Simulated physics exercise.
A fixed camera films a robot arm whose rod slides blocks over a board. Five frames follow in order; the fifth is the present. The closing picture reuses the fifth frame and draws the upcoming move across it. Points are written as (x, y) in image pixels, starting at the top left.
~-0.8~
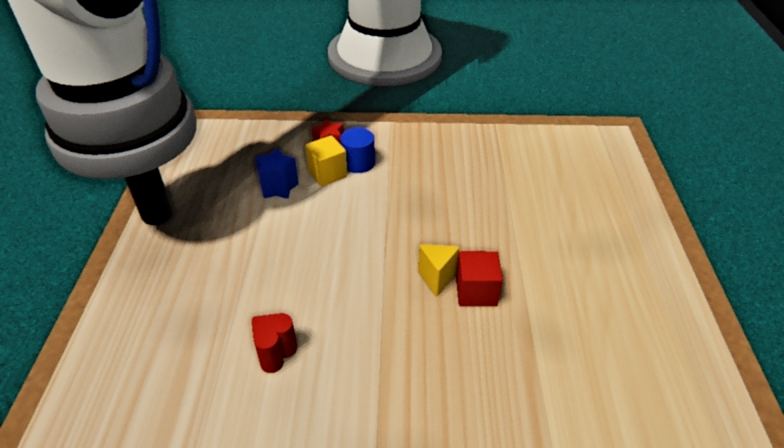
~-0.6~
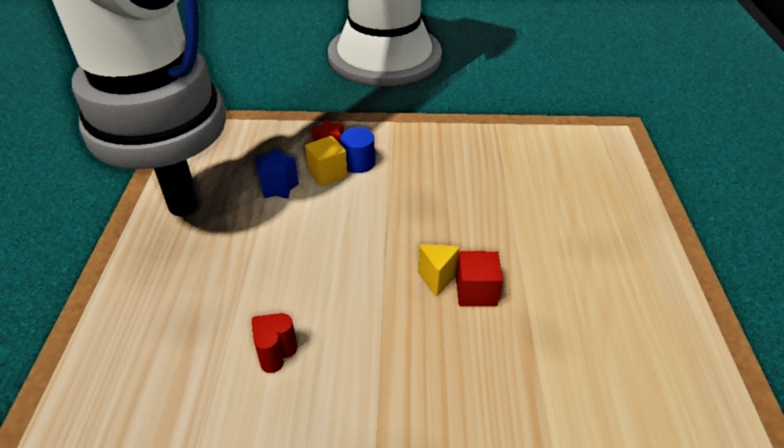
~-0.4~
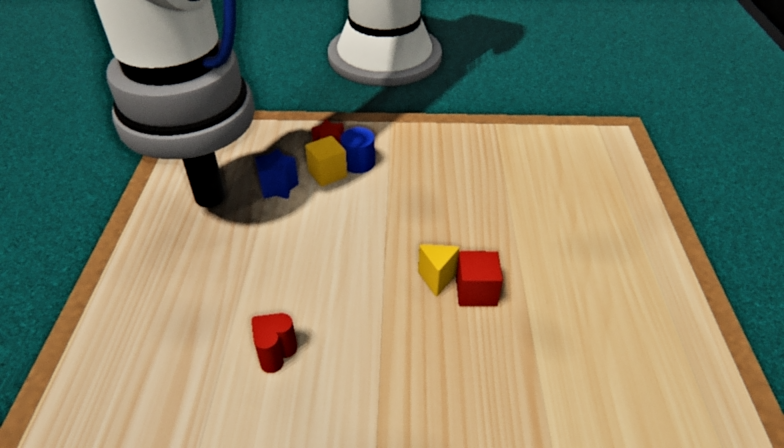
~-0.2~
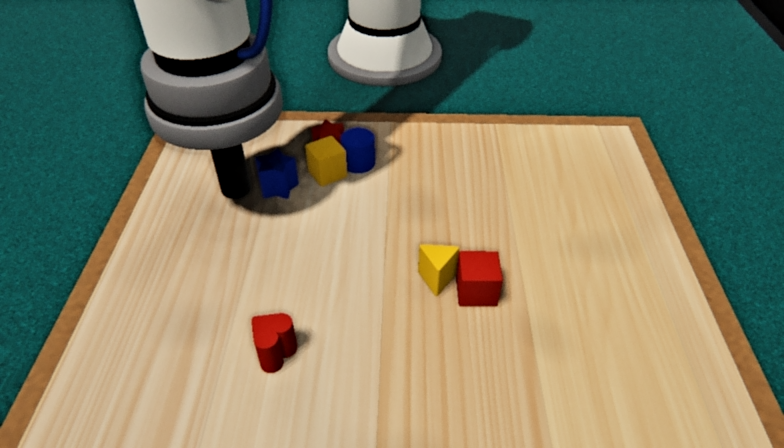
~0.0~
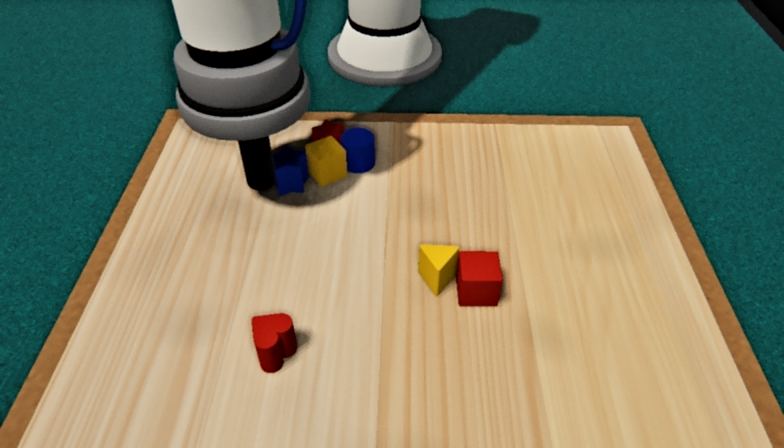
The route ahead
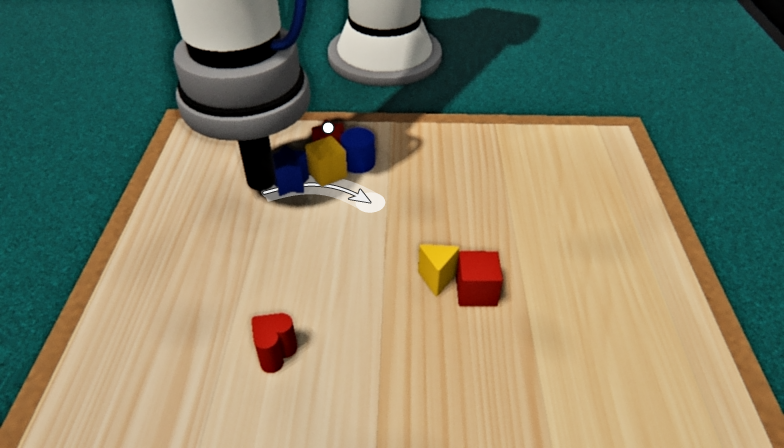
On a wooden board over a green surface, a robot arm moved its black rod rightward and slightly away, then nudged a blue block a little toward the yellow one, while the other blocks stayed put.
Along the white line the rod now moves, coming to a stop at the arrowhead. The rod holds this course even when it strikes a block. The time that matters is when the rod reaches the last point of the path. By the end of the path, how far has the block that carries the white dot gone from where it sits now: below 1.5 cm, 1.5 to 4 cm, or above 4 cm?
It is going to finish within 1.5 cm of where it is now.
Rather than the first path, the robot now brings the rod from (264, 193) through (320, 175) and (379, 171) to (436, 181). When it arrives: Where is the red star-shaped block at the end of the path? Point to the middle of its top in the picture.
The centre of its top face lies at (343, 118).
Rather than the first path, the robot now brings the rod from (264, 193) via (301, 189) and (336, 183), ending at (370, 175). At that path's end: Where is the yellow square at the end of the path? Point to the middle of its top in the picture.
The spot you're after is about (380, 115) in the image.
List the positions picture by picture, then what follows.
Tip of the rod at (158, 216), middles of tops, blue star-shaped block at (274, 161), yellow square at (325, 147), red star-shaped block at (328, 128), blue circular block at (358, 137), in the first frame.
Rod at (185, 208), nothing pushed, in the second frame.
Rod at (211, 199), nothing pushed, in the third frame.
Rod at (237, 191), nothing pushed, in the fourth frame.
Rod at (262, 183), blue star-shaped block at (286, 157), yellow square at (325, 147), red star-shaped block at (328, 128), blue circular block at (358, 137), in the fifth frame.
The line goes from (264, 193) over (302, 185) and (339, 188) to (370, 202); the dot is on the red star-shaped block.
What follows on the original path. One third of the way, rod at (301, 175); blue star-shaped block at (322, 146), turned 15° anticlockwise; yellow square at (353, 140), turned 30° clockwise; blue circular block at (385, 132).
Two thirds of the way, rod at (338, 178); blue star-shaped block at (347, 145), turned 45° anticlockwise; yellow square at (371, 131); red star-shaped block at (332, 126), turned 40° anticlockwise; blue circular block at (402, 125).
At the end, rod at (370, 192); blue star-shaped block at (349, 146), turned 55° anticlockwise; yellow square at (371, 130); red star-shaped block at (332, 126), turned 40° anticlockwise; blue circular block at (403, 125).
